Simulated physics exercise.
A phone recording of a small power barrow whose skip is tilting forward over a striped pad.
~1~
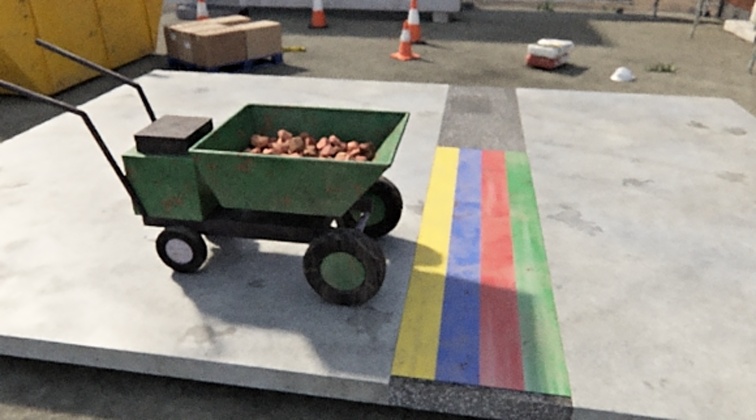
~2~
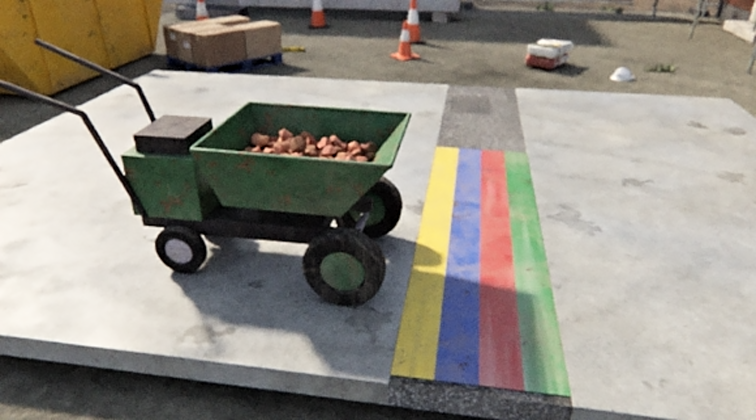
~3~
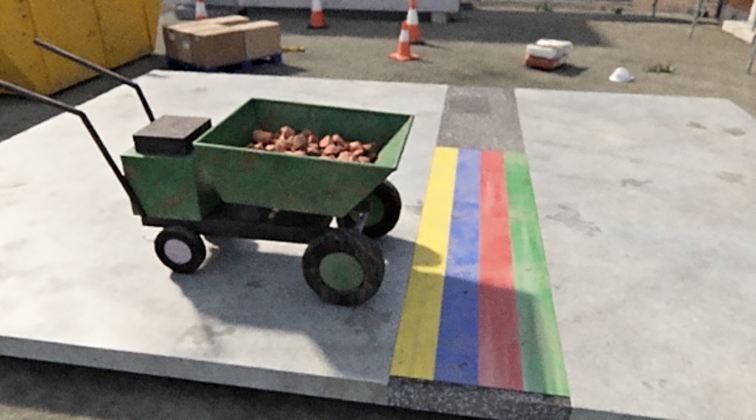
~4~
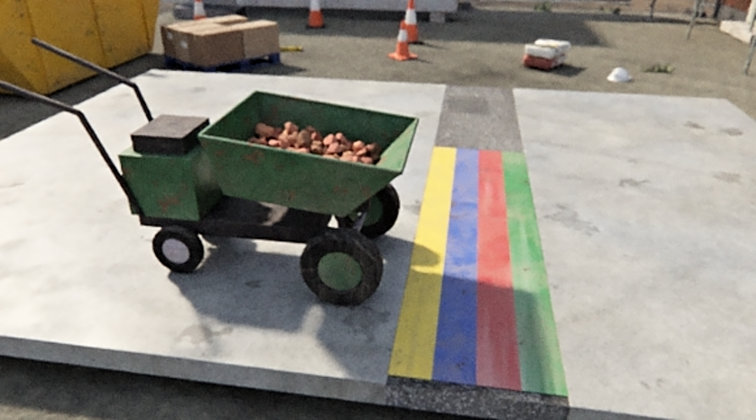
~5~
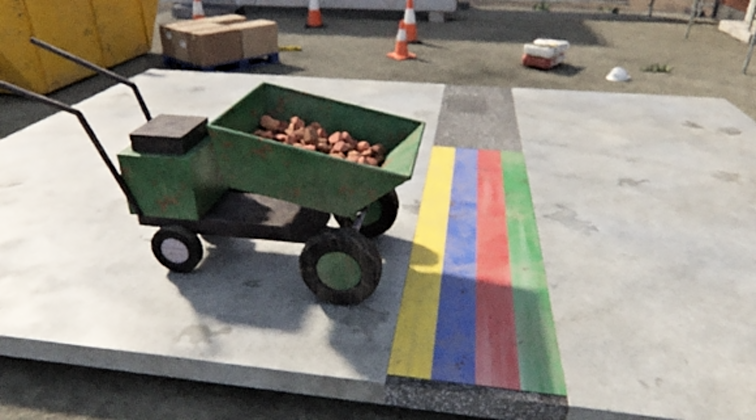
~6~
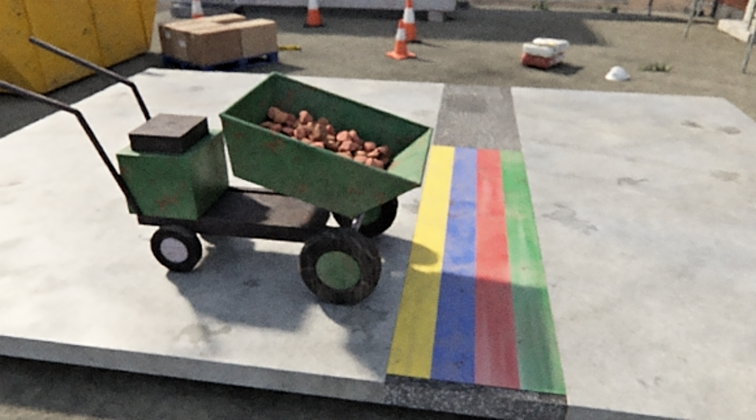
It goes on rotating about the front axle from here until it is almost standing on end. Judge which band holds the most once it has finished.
Most on it: Red.
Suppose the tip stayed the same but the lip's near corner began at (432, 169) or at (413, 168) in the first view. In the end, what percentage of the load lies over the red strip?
The first gives close to 10 per cent and the second 30 per cent.
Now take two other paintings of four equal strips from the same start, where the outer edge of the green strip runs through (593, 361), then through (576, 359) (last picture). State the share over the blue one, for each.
Shares in order: Close to 20 %; close to 20 %.
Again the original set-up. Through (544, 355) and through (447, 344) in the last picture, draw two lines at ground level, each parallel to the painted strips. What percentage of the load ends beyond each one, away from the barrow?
Around 10 per cent for the first, and 80 per cent for the second.
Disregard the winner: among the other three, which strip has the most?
Just behind the leader sits the green strip.
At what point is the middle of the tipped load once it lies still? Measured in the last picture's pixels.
About pixel (501, 273).
Just after the last frame, skip tipped steeply; every one in the skip.
A moment on, skip tipped steeply; the larger part in the skip; just a few over the blue strip; about a tenth over the red strip; just a few over the green strip.
Further on, skip tipped right over; roughly a quarter in the skip; just a few over the yellow strip; about a tenth over the blue strip; roughly a third over the red strip; roughly a quarter over the green strip; about a tenth off the paint.
When it is over, skip tipped right over; roughly a quarter in the skip; just a few over the yellow strip; about a tenth over the blue strip; roughly a third over the red strip; roughly a quarter over the green strip; about a tenth off the paint.
